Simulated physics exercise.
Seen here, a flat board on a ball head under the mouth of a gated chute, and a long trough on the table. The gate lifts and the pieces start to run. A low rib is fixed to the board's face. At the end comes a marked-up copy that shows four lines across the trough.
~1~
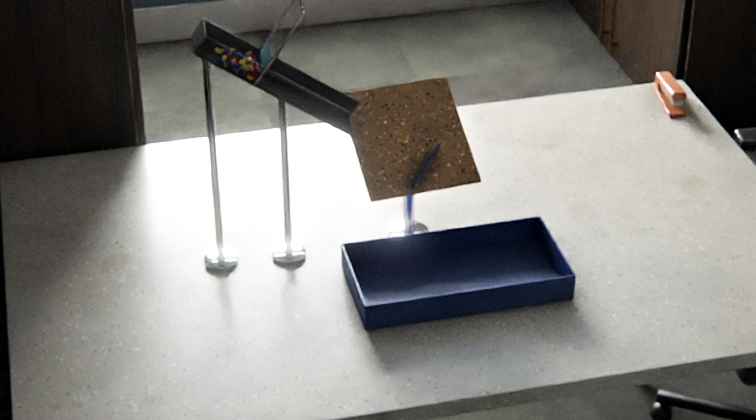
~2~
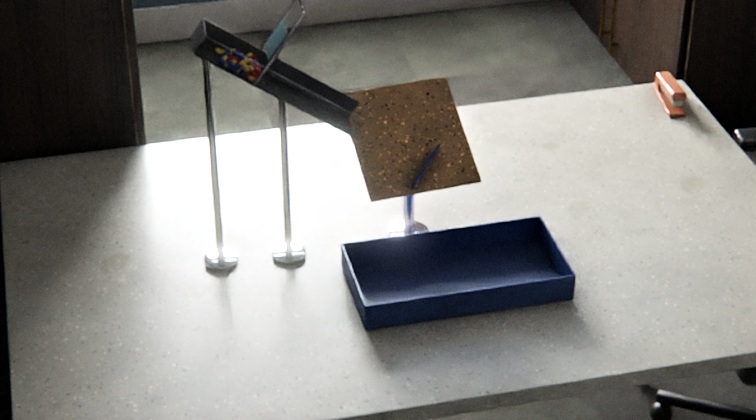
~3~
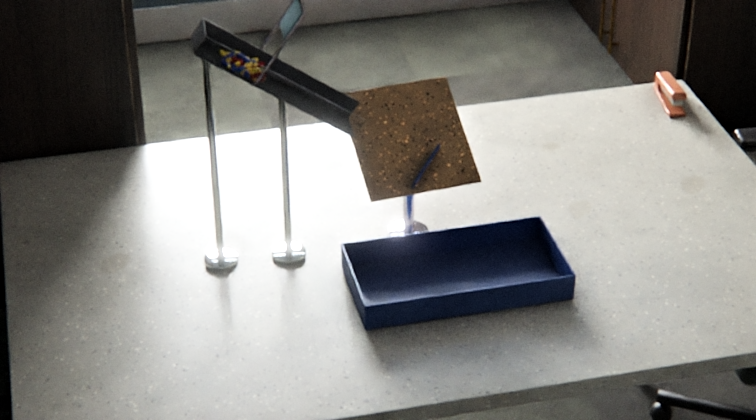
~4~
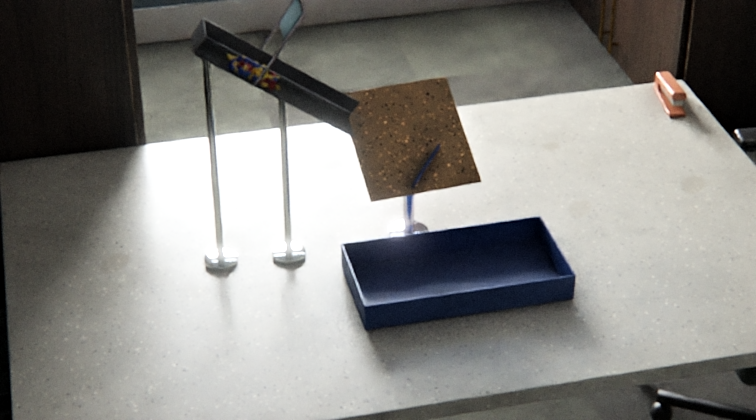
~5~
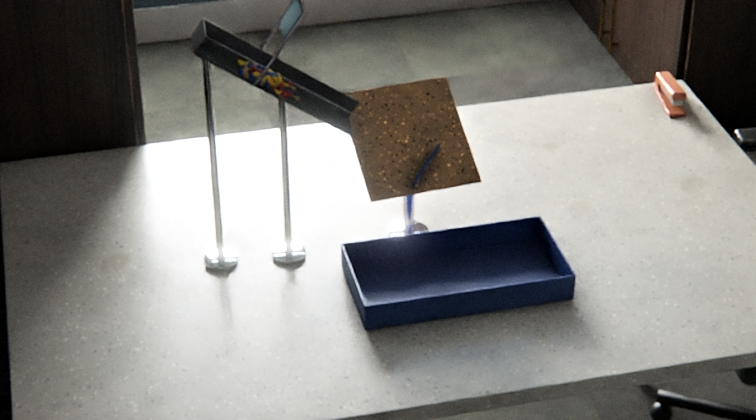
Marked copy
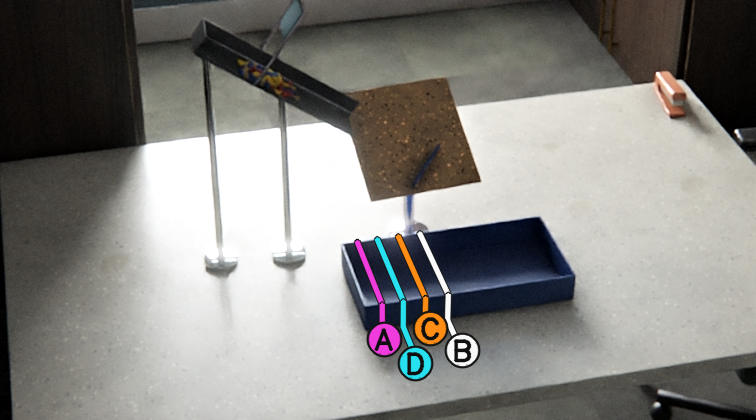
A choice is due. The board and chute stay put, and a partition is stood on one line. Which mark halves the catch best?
C works best here.
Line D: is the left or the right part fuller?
Right.
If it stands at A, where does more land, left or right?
Right.
On the marked copy, line A crosses the front rim at (381, 303); line B crosses the front rim at (447, 294); line C crosses the front rim at (425, 297); line D crosses the front rim at (403, 300).
Choosing A, of what is caught, none on the left of the divider, all on the right.
Choosing B, of what is caught, most on the left of the divider, a small part on the right.
Choosing C, of what is caught, about a third on the left of the divider, about two thirds on the right.
Choosing D, of what is caught, none on the left of the divider, all on the right.
